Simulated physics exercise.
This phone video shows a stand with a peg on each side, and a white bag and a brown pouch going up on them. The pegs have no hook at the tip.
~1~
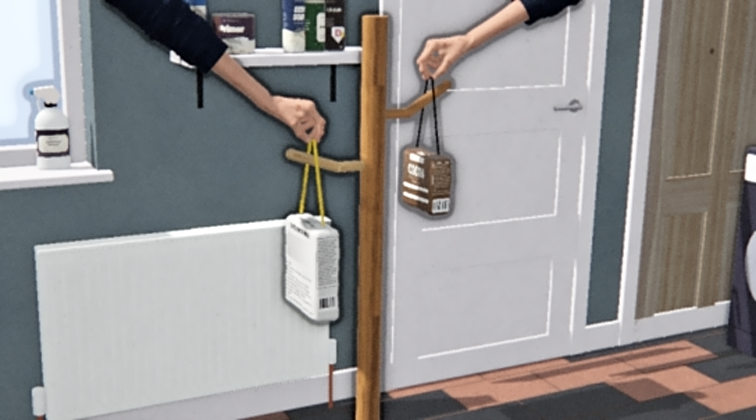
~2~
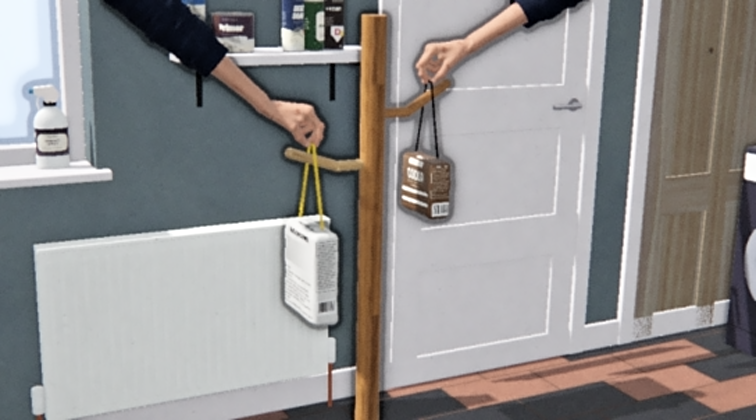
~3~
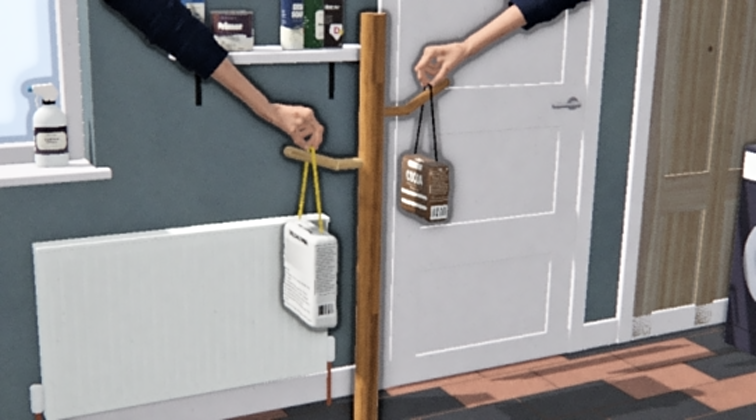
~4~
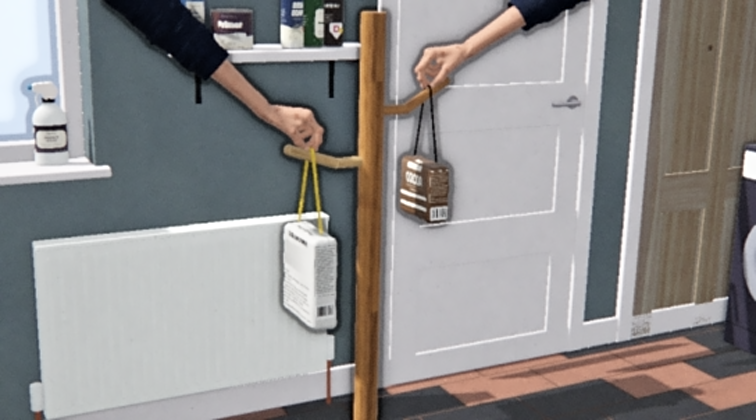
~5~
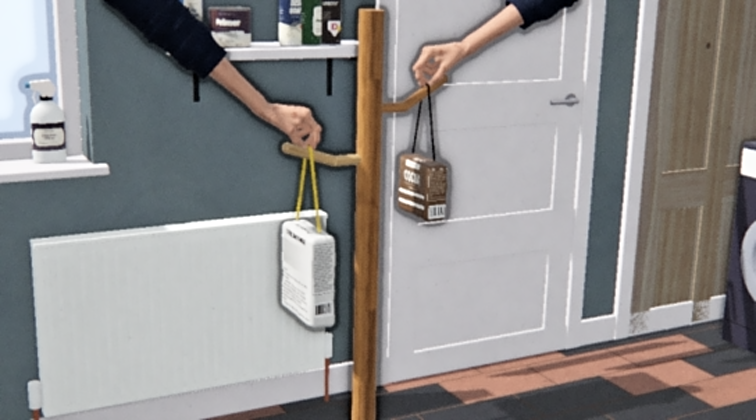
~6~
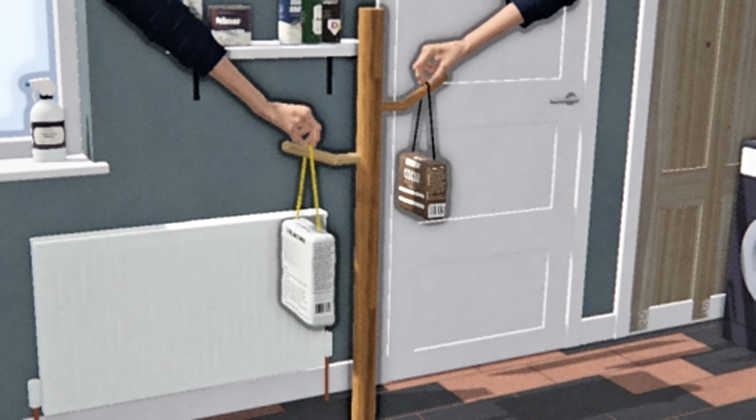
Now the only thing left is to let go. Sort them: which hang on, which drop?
The white bag hangs on, the brown pouch hangs on.
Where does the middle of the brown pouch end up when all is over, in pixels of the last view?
About (381, 202).
Then, 0.56 s past the final frame, white bag on its peg near (318, 275); brown pouch on its peg near (375, 204).
Then, 1.20 s past the final frame, white bag on its peg near (320, 275); brown pouch on its peg near (415, 200).
When it is over, white bag on its peg near (321, 276); brown pouch on its peg near (381, 202). The white bag holds on and the brown pouch remains on its peg.
